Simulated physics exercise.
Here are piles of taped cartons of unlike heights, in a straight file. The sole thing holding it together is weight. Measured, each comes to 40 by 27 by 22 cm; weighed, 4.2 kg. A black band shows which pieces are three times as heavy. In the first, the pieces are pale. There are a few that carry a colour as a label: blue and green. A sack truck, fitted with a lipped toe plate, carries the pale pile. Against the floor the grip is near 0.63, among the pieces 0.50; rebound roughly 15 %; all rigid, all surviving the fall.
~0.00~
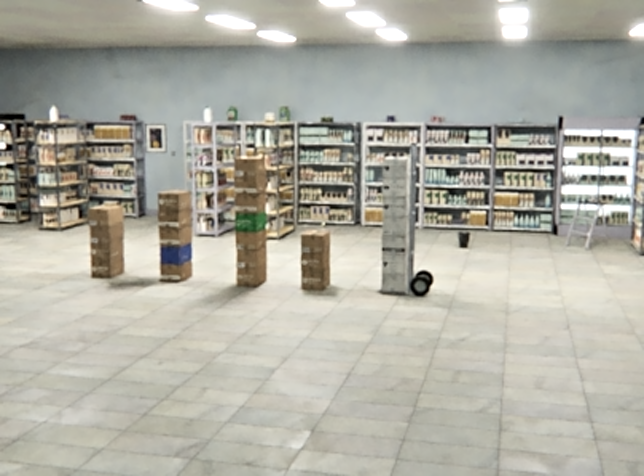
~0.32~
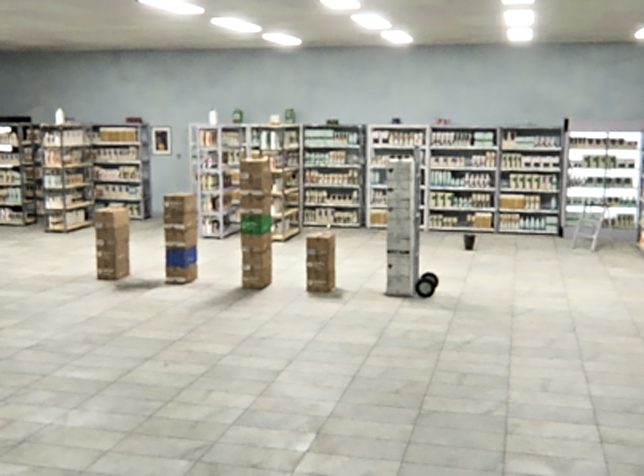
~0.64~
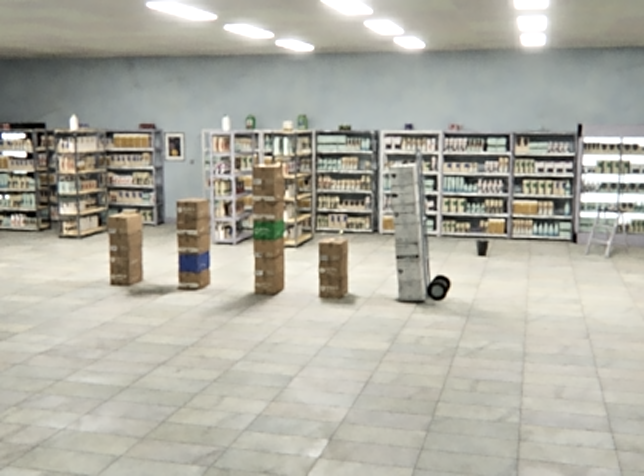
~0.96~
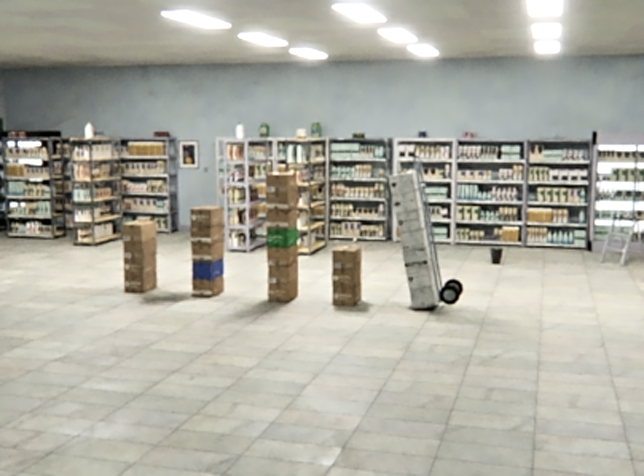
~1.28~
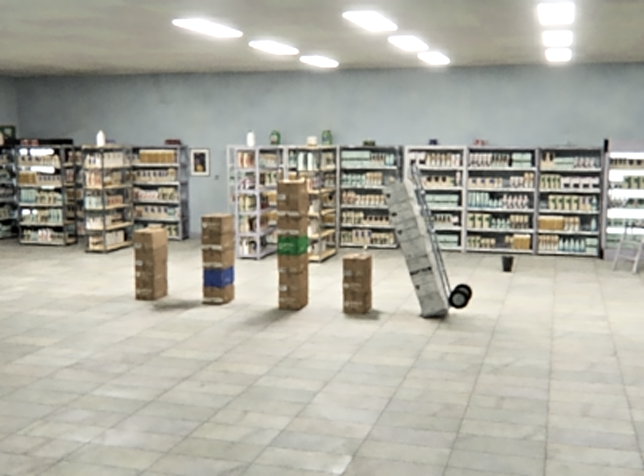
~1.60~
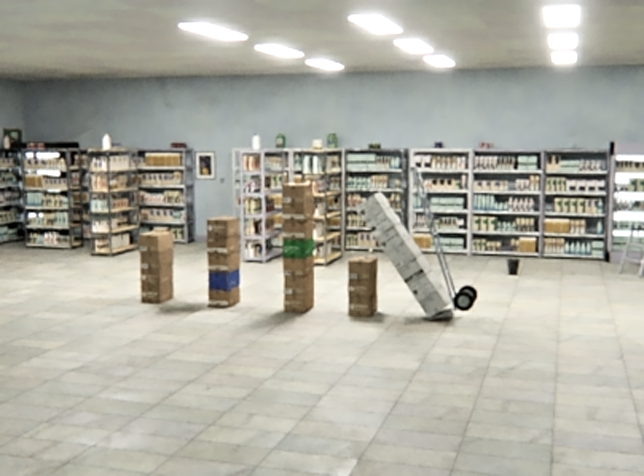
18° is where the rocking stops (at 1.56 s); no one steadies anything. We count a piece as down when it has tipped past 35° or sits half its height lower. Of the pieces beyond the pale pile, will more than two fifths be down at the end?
No, fewer than two fifths.
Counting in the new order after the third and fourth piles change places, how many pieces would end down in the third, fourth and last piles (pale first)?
Down per pile: Third 0, fourth 0, last 0.
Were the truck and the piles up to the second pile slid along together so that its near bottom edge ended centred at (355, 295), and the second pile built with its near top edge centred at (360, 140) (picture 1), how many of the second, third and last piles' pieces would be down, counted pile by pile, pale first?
The tally would be second 8, then third 7, then last 4.
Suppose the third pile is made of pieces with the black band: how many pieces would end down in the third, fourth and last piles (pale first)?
Then the third pile would have 0 down, the fourth 0, and the last 0.
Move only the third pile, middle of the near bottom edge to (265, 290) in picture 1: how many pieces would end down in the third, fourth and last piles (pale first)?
The third pile ends with 7 down, the fourth with 4, the last with 3.
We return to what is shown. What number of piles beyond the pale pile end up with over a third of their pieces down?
That comes to 0.
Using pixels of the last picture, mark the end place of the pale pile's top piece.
The top pale piece ends up roughly at (326, 299).
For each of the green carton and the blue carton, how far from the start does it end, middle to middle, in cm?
The green one ends around 0 cm from its start and the blue one around 0 cm.
Around 1.72 s, 7 of the pale pile down; none of the 19 other cartons down.
Around 1.94 s, 7 of the pale pile down; none of the 19 other cartons down, 4 disturbed; green carton displaced 19 mm.
Around 2.34 s, 7 of the pale pile down; none of the 19 other cartons down, 8 disturbed; green carton displaced 47 mm.
Finally (4.0 s), 7 of the pale pile down; none of the 19 other cartons down, 5 disturbed; green carton displaced 32 mm; blue carton unmoved. That is 0 per cent. Seen by the last camera, middles, green carton near (296, 247), blue carton near (224, 279).
